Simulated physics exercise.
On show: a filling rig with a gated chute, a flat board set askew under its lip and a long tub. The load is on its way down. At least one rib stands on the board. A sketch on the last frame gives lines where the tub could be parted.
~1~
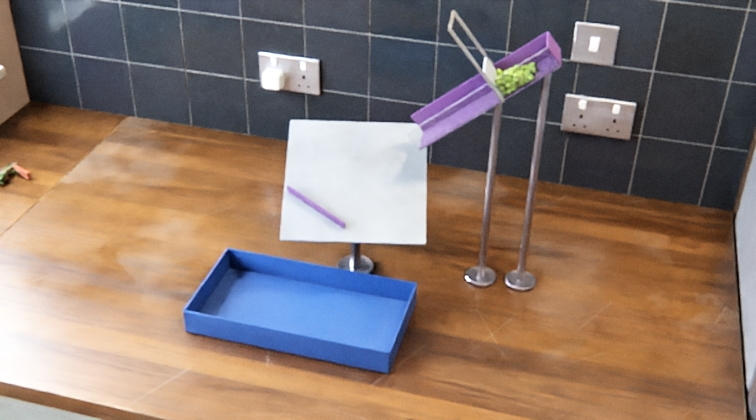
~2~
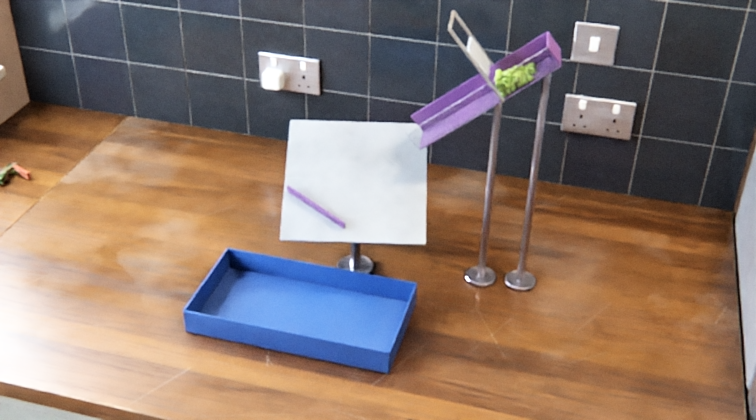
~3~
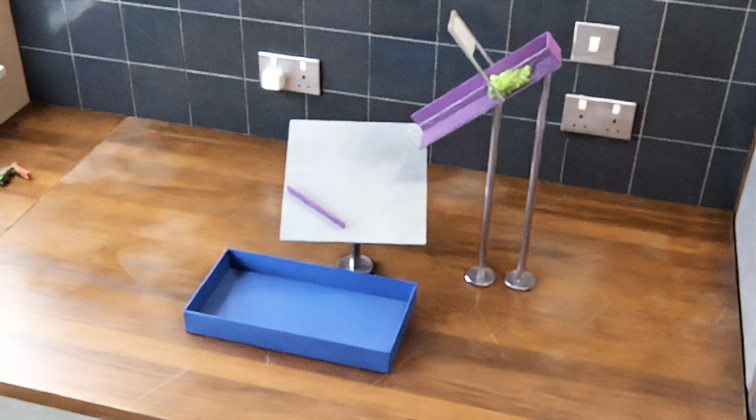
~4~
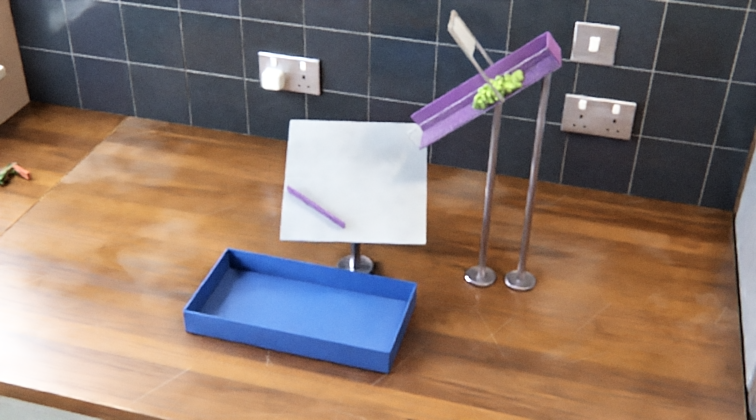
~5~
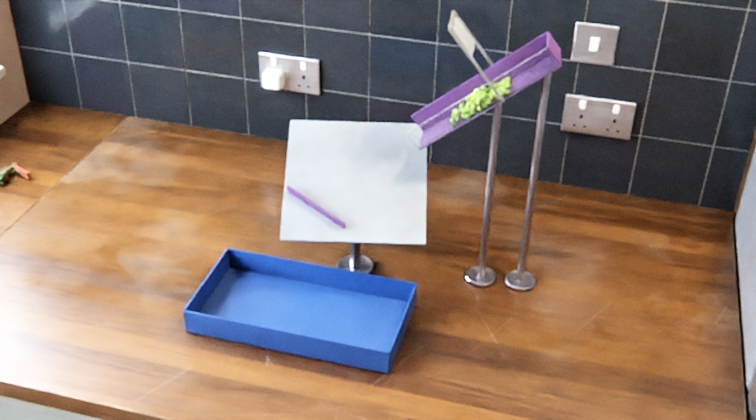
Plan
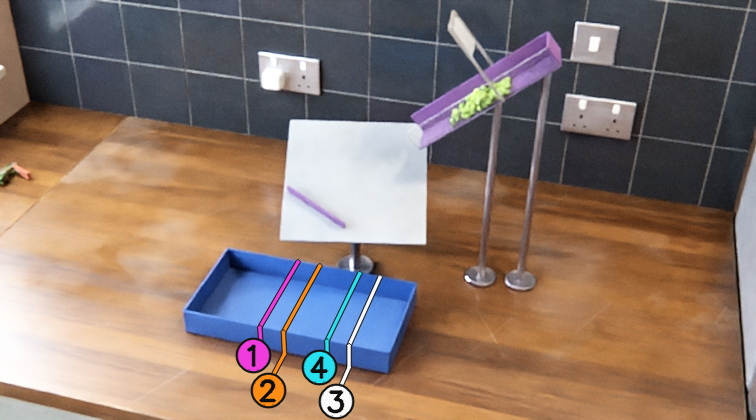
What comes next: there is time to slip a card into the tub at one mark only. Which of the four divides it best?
The answer is line 3.
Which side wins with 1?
The right side.
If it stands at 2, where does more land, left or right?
The right side.
On the marked copy, line 1 crosses the front rim at (260, 326); line 2 crosses the front rim at (283, 331); line 3 crosses the front rim at (349, 344); line 4 crosses the front rim at (327, 340).
With 1, of what is caught, a stray few on the left of the divider, nearly all on the right.
With 2, of what is caught, a small part on the left of the divider, nearly all on the right.
With 3, of what is caught, about half on the left of the divider, about half on the right.
With 4, of what is caught, a small part on the left of the divider, nearly all on the right.
